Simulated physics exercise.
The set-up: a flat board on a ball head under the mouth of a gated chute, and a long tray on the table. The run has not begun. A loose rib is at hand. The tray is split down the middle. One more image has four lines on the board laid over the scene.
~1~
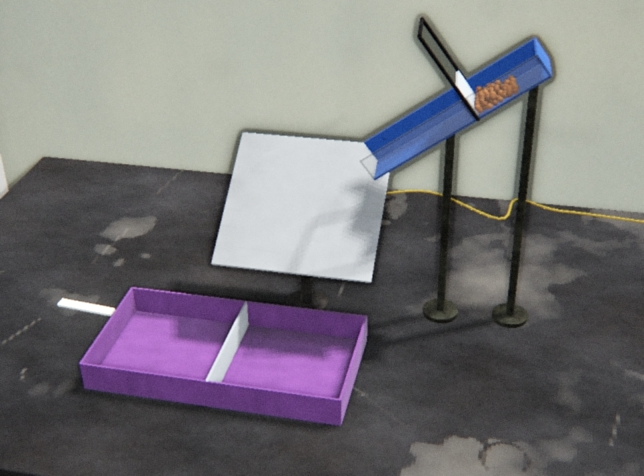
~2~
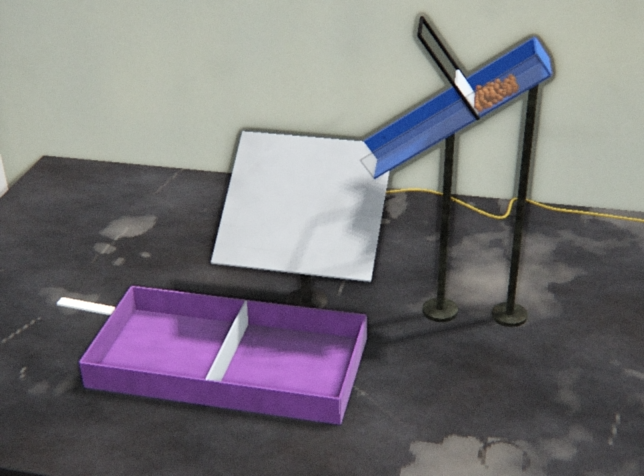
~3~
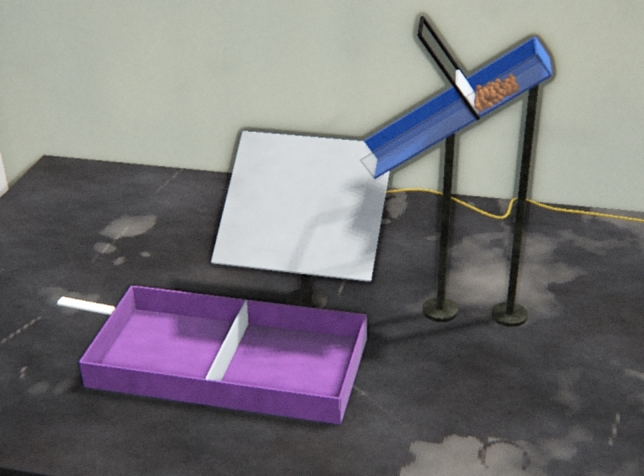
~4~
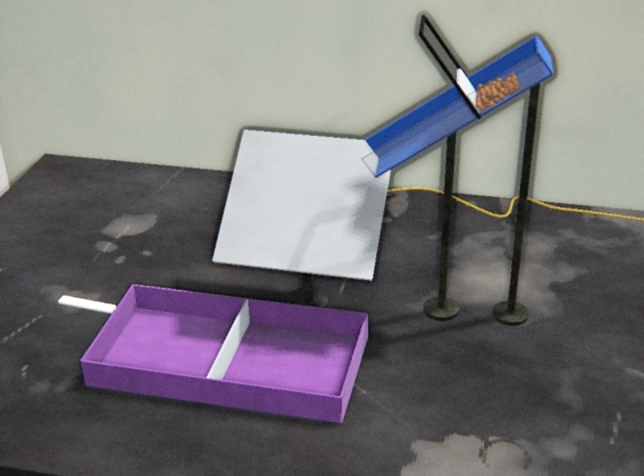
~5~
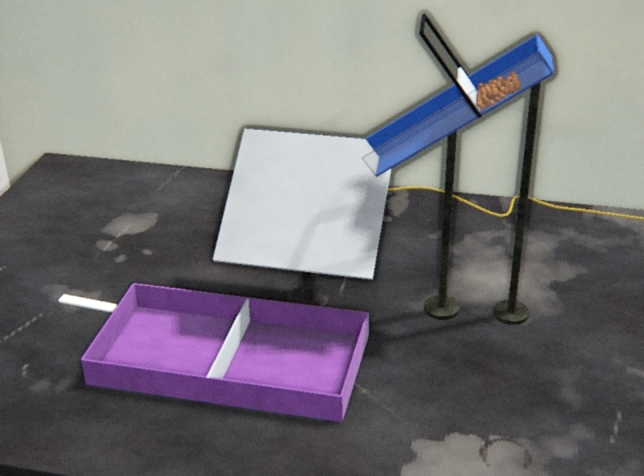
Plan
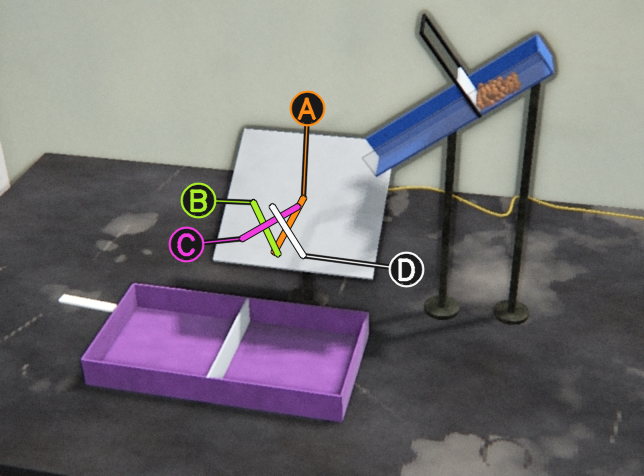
On a dark, stained tabletop, a blue chute holding small brown pieces behind a closed gate slanted down toward a tilted white board near a divided purple tray, and nothing noticeably moved.
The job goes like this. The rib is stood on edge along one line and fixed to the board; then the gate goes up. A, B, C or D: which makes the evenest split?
C.
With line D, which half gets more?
The right half.
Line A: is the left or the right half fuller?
Right.
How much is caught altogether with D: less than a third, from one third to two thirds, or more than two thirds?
It is more than two thirds.
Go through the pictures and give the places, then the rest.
Load behind the gate near (493, 97), cereal balls; lip of the chute near (376, 170), sloping fairly steeply, in the first picture.
Middle of the board near (303, 202), tilted fairly steeply; middle of its low edge near (289, 271); of its high edge near (317, 138), in the second picture.
Front corners of the tray near (80, 362) and (340, 398); front end of its middle wall near (206, 380); gate still shut near (460, 82), in the third picture.
Middle of the load near (494, 95); lip near (377, 168), in the fourth picture.
Middle of the load near (495, 93); lip near (378, 167), in the fifth picture.
On the marked copy, line A from (303, 198) to (274, 251); line B from (253, 202) to (277, 254); line C from (297, 206) to (242, 238); line D from (272, 206) to (303, 255).
For line A, of what is caught, a small share in the left half, the bulk in the right.
For line B, of what is caught, only a few in the left half, all but a few in the right.
For line C, of what is caught, close to a third in the left half, close to two thirds in the right.
For line D, of what is caught, a small share in the left half, all but a few in the right.
